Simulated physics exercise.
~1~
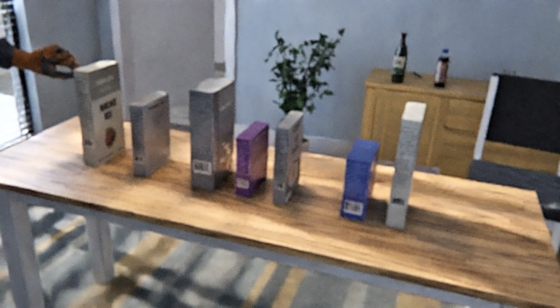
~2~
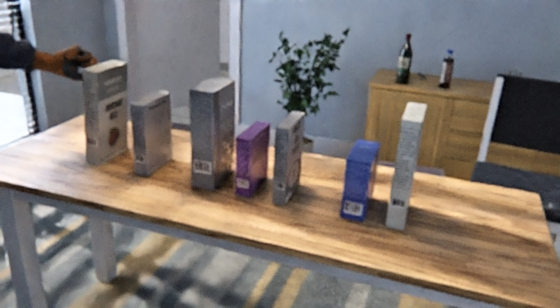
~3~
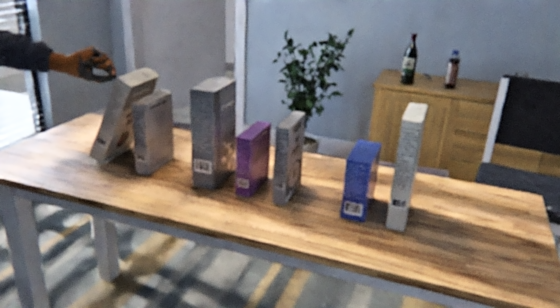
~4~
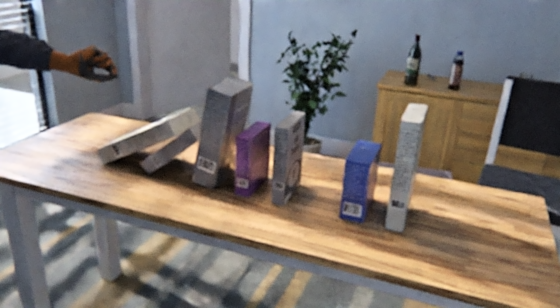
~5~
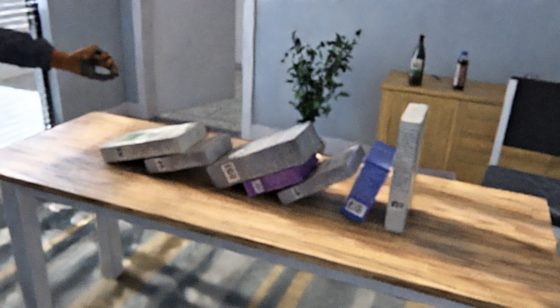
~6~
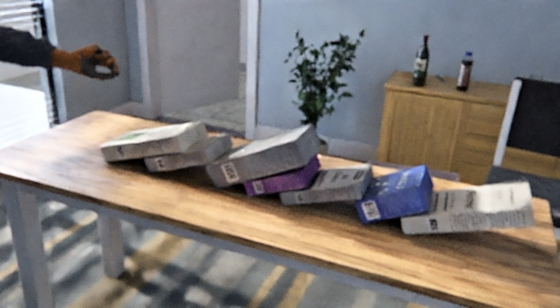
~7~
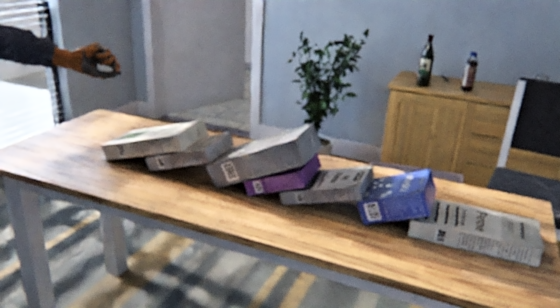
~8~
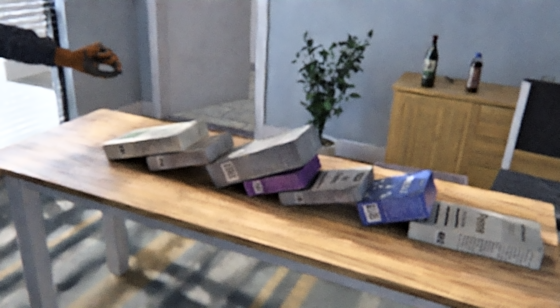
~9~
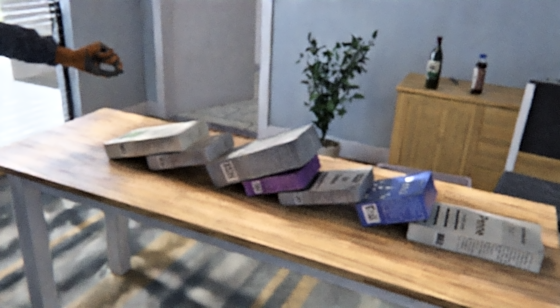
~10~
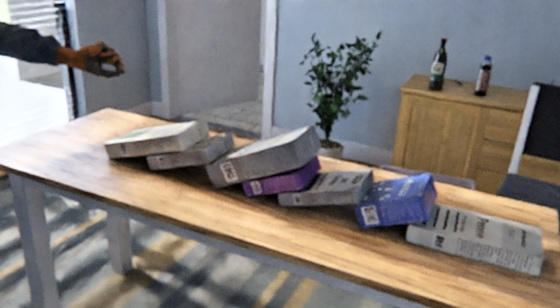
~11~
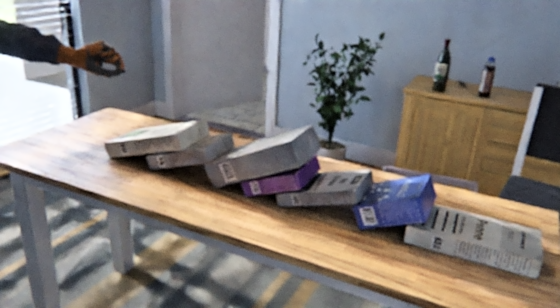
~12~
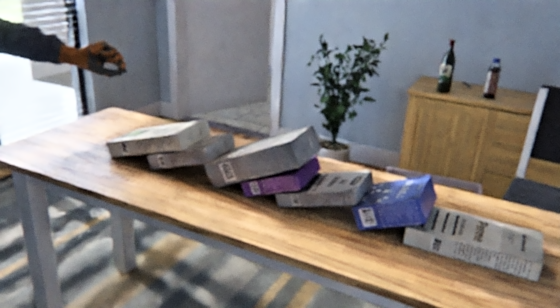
Seven upright boxes on a wooden table toppling left to right after a gloved hand tips the first, all ending up fallen.
